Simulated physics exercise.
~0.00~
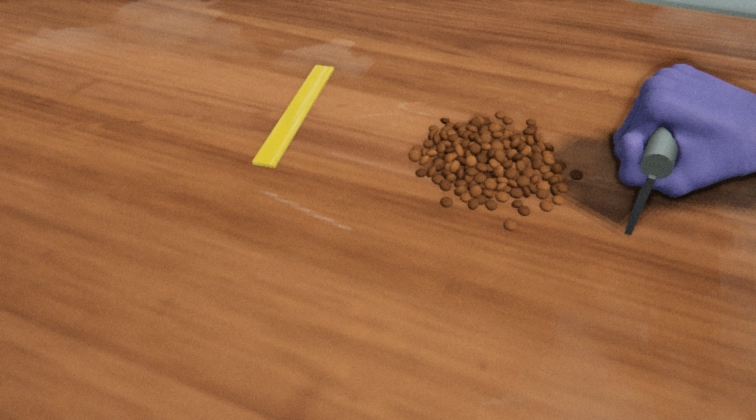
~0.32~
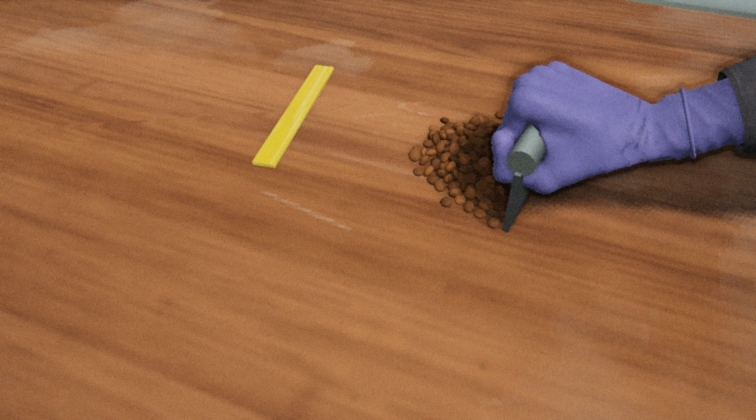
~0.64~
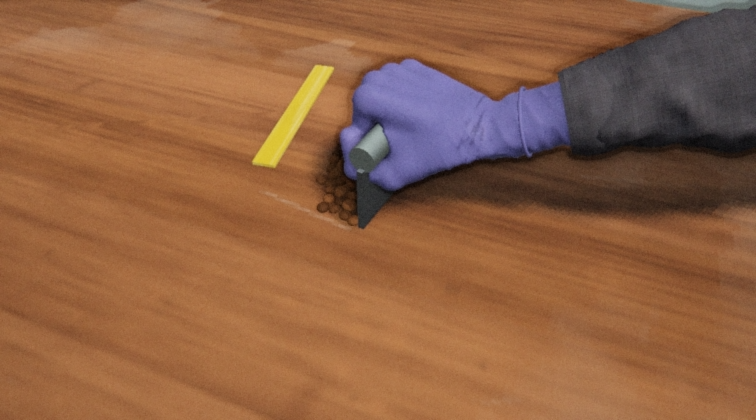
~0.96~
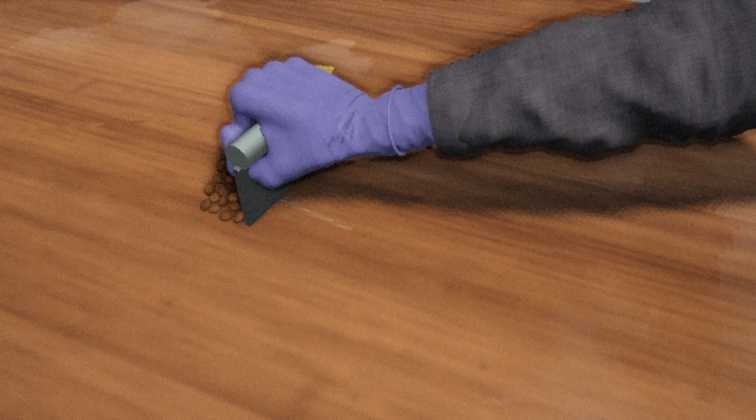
A purple-gloved hand slides a scraper left, pushing brown kibble past a yellow strip's near end.
